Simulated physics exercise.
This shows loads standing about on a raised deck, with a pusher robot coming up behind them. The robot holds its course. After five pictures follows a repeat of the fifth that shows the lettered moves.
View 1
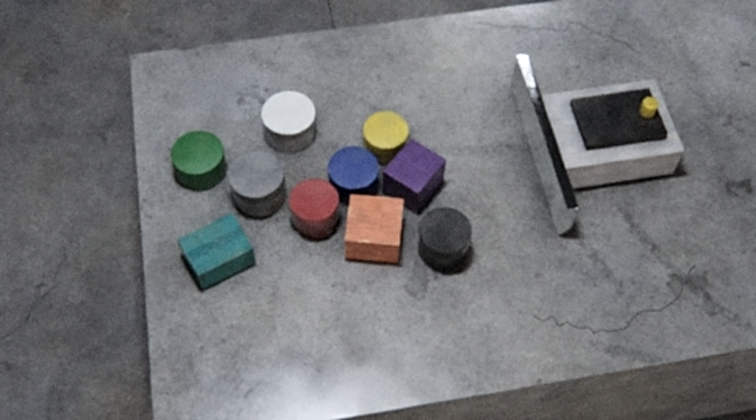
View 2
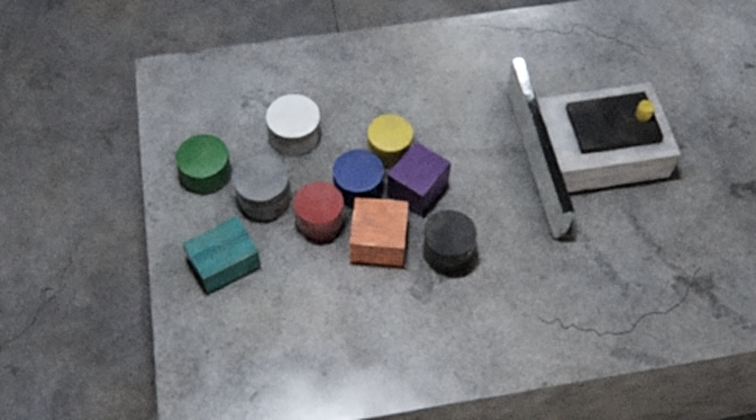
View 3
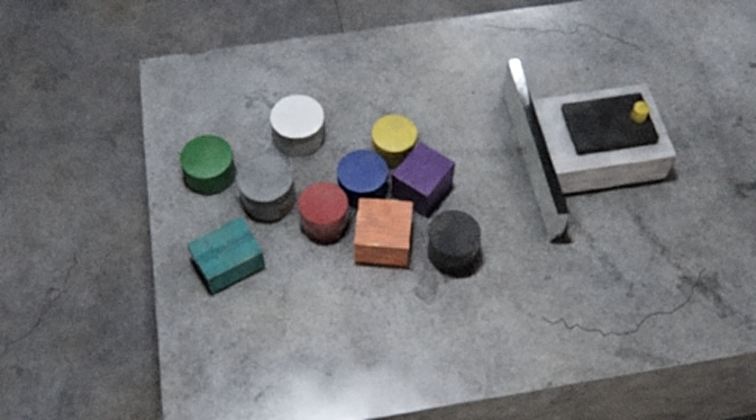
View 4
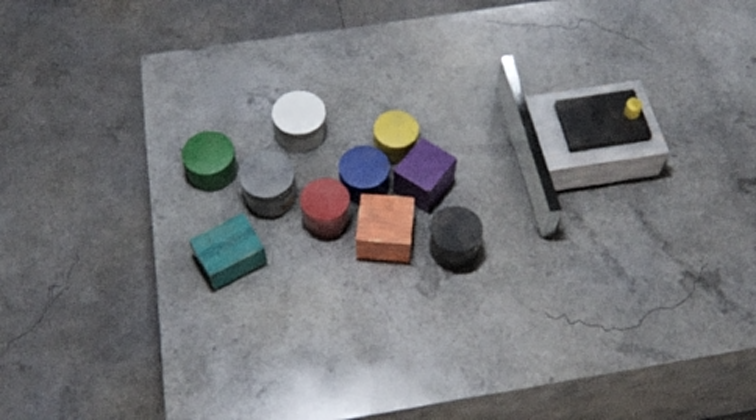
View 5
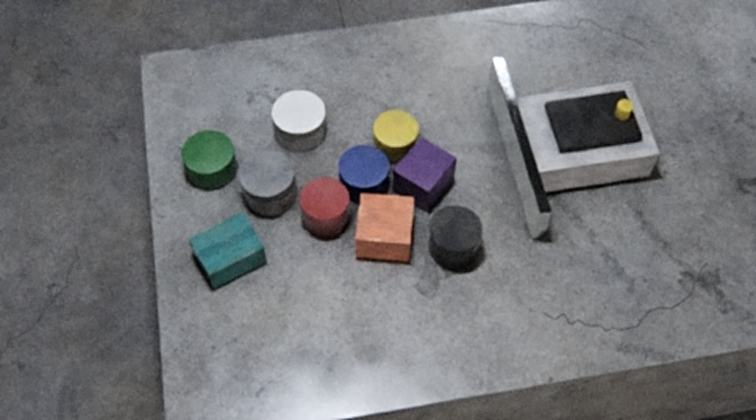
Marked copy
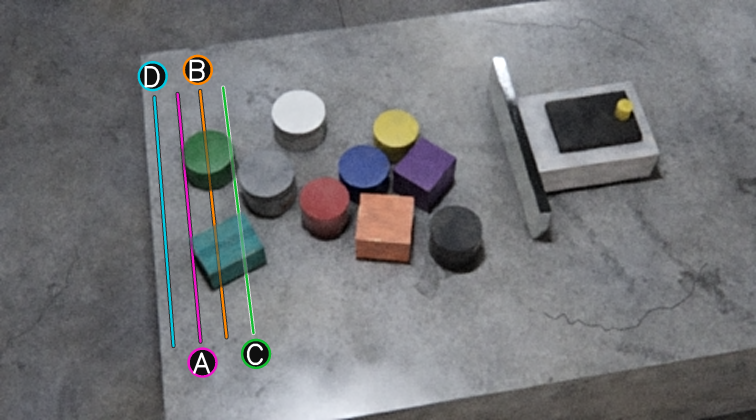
A raised grey stone-like deck with fine cracks is seen from high above at an angle, darker floor showing beyond its edges. Green, white, grey, red, blue, yellow and black round loads cluster left of centre with teal, orange and purple blocks, while a pale robot with a wide front blade stands at right. The view shifts slightly at first, then the robot creeps left as the loads stay put.
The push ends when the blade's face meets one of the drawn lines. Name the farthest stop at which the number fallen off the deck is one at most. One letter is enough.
C is the last line within the limit.
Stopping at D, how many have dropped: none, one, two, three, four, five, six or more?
Six or more.
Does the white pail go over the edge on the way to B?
No.
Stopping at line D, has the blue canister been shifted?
Yes.
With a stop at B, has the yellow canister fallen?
By then, no.
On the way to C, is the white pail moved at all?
Yes.
On the marked copy, A at (188, 208); B at (212, 205); C at (237, 201); D at (163, 212).
Taking C. A third of the way, robot (489, 136); black pail (408, 250); red pail (317, 207).
Two thirds of the way, robot (387, 151); green canister (191, 155); turquoise box (215, 259).
When it is over, robot (307, 162); grey pail (156, 196); turquoise box (166, 290); none fallen.
As for the rest, A drops four; B drops four; D drops eight.
